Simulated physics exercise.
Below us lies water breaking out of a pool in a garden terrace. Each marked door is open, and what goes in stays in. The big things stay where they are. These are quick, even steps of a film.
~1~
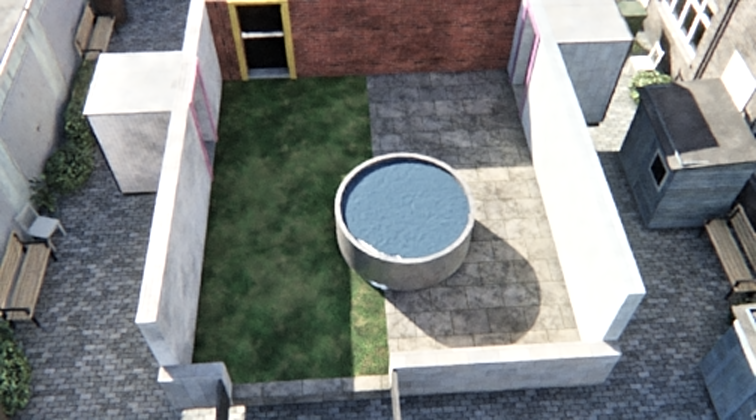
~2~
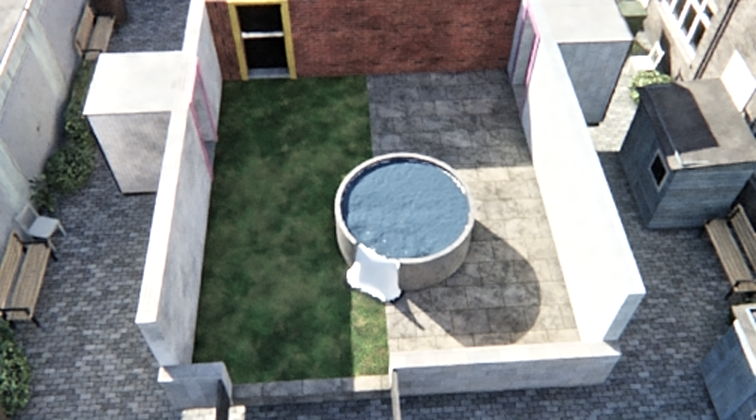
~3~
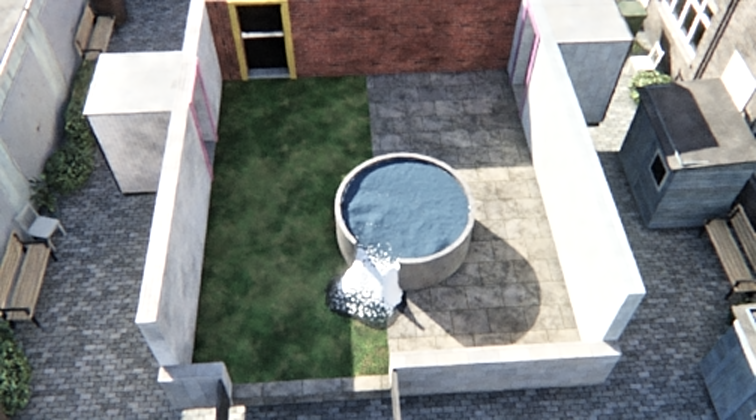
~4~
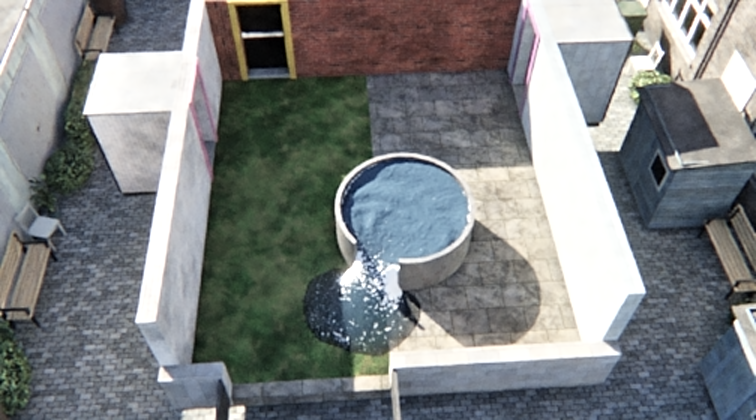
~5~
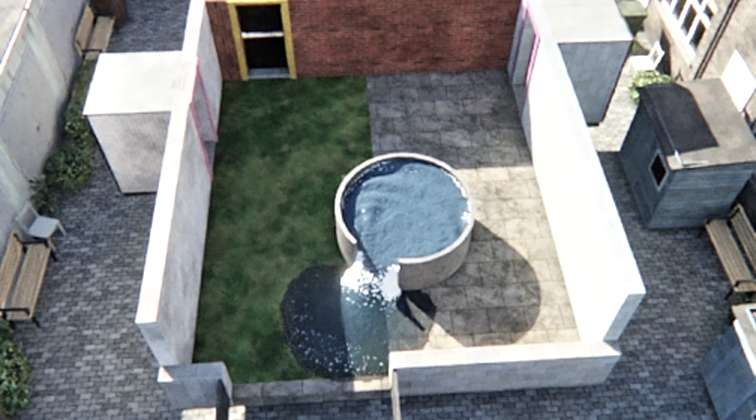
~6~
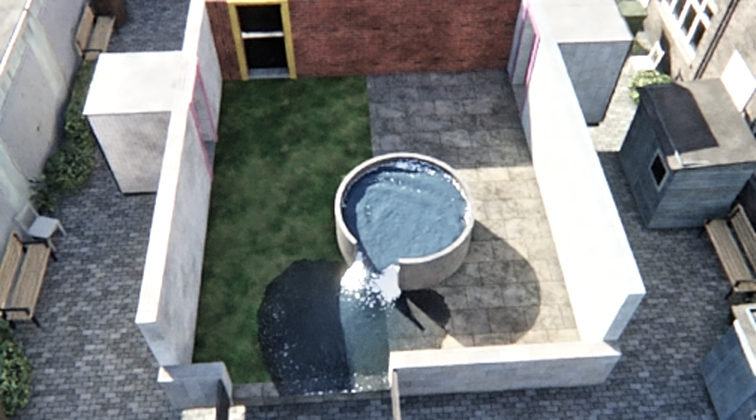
Water burst from the lower side of a round pool in a walled garden, gushing out white and foamy, then spread in a dark, widening sheet over the grass toward the low front wall.
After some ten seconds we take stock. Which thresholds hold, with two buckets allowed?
In the end: The pink door admits no more than that; the purple door admits no more than that; the yellow door admits no more than that.
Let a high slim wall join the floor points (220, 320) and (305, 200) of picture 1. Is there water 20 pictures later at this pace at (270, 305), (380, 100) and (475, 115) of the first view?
As listed: Wet, no water, free of water.
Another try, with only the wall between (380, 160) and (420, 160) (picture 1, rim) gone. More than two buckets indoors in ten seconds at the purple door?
The purple door takes more.
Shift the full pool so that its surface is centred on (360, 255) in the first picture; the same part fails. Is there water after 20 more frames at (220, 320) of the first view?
There: Covered.
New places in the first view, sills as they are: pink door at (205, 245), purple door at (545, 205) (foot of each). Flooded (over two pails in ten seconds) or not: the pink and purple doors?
Pink lets less in, purple keeps below it.
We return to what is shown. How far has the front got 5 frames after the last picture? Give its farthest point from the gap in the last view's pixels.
I would point to (226, 384).
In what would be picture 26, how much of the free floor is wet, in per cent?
Close to 30 %.
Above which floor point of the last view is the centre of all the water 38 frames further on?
At about (372, 265).
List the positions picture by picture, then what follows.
The first frame shows the round tank at (405, 208) is whole and still.
In the second frame, the front is at (348, 280), out from the gap at (376, 272).
In the third frame, water pours out at (376, 273) and has run to (331, 302).
In the fourth frame, water pours out at (376, 274) and has run to (328, 339).
In the fifth frame, the front is at a hidden place, out from the gap at (376, 273).
In the sixth frame, the front is at a hidden place, out from the gap at (376, 273).
A moment on, water covers 15 % of the floor; the pink door not reached, the purple door not reached, the yellow door not reached.
Next, water covers 25 % of the floor; the pink door not reached, the purple door not reached, the yellow door not reached.
Then, water covers 30 % of the floor; the pink door not reached, the purple door not reached, the yellow door not reached.
Later, water covers 45 % of the floor; the pink door not reached, the purple door not reached, the yellow door not reached.
In the end, water covers 65 % of the floor; the pink door wet at the sill, nothing in, the purple door not reached, the yellow door not reached.
